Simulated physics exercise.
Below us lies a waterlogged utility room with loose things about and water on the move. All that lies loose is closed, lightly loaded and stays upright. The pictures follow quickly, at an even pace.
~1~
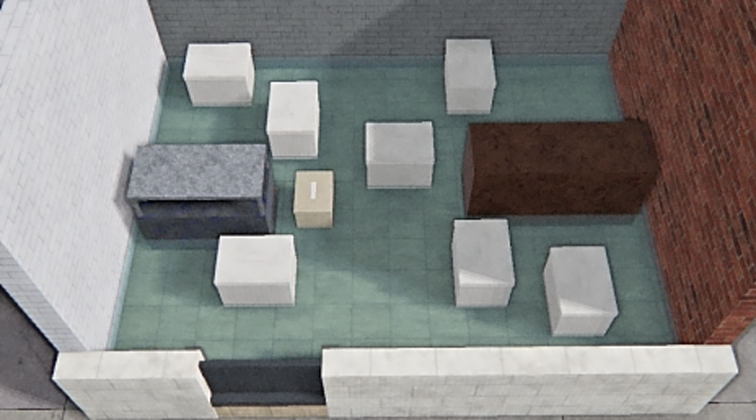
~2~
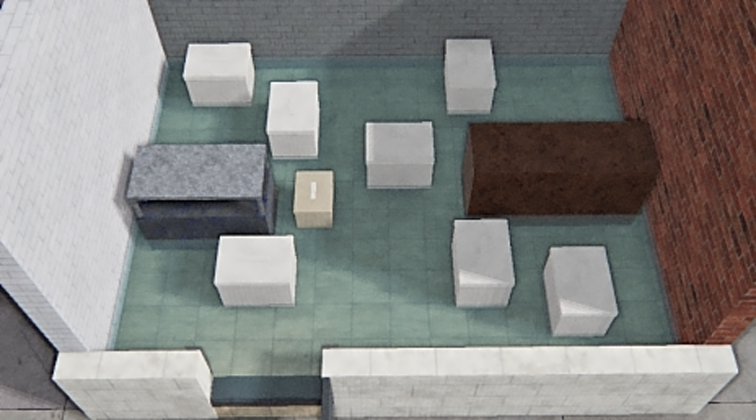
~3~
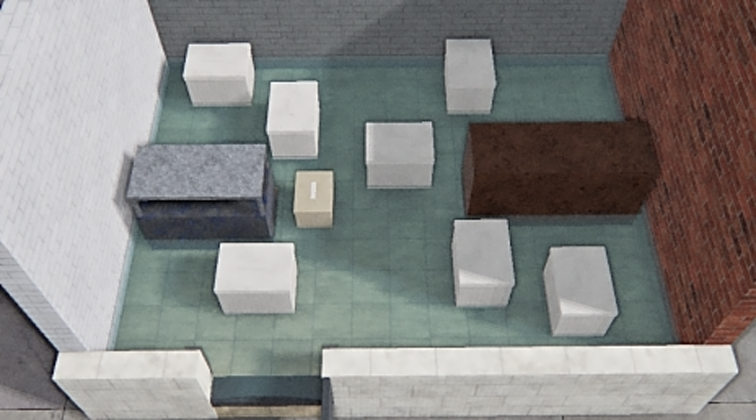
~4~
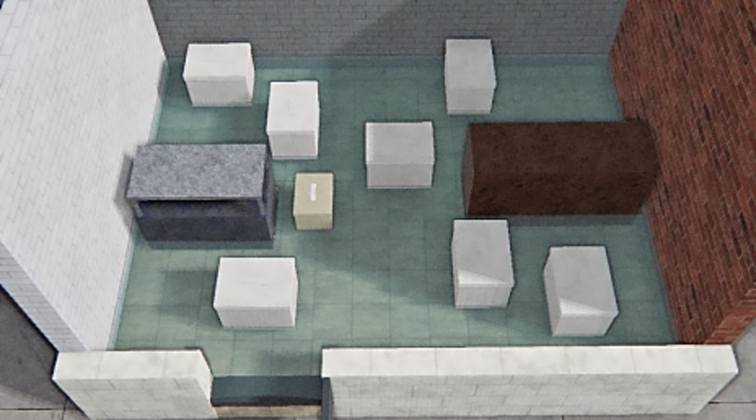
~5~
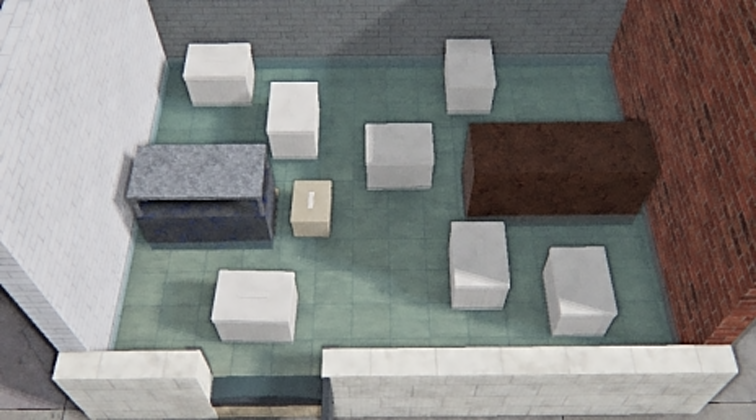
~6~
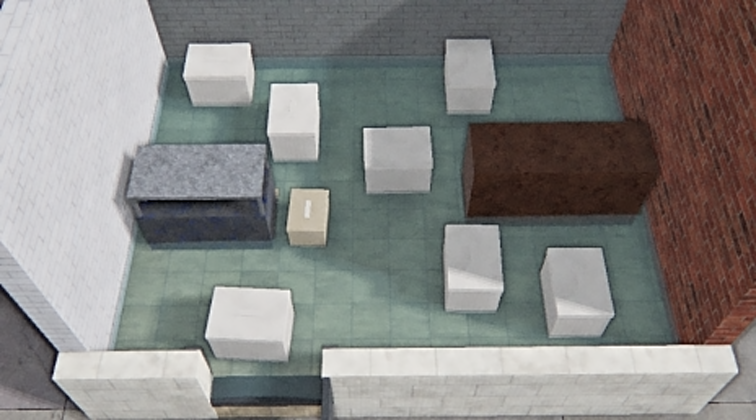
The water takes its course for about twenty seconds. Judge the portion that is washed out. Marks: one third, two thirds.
It is between one and two thirds.
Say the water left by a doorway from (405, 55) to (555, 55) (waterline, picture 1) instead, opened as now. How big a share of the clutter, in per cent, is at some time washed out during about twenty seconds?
Close to 90 %.
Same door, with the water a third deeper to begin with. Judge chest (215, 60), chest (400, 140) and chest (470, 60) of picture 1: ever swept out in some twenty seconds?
One after the other: Left behind, carried outside, still in.
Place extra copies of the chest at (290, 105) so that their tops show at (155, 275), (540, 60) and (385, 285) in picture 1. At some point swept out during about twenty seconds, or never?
In turn: Yes, still in, washed out.
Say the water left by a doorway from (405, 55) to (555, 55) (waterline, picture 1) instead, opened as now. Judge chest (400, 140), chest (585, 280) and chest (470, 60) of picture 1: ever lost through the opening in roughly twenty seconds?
One after the other: Carried outside, stays, washed out.
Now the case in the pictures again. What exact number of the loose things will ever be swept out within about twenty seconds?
The number is 4.
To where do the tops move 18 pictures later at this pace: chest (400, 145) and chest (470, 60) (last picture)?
Around (310, 260) and (438, 83).
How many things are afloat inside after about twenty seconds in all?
I count 4.
A moment on, 1 of 8 are out; 7 afloat.
Next, 2 of 8 are out; 6 afloat.
Later, 3 of 8 are out; 5 afloat.
In the end, 4 of 8 are out; 4 afloat.
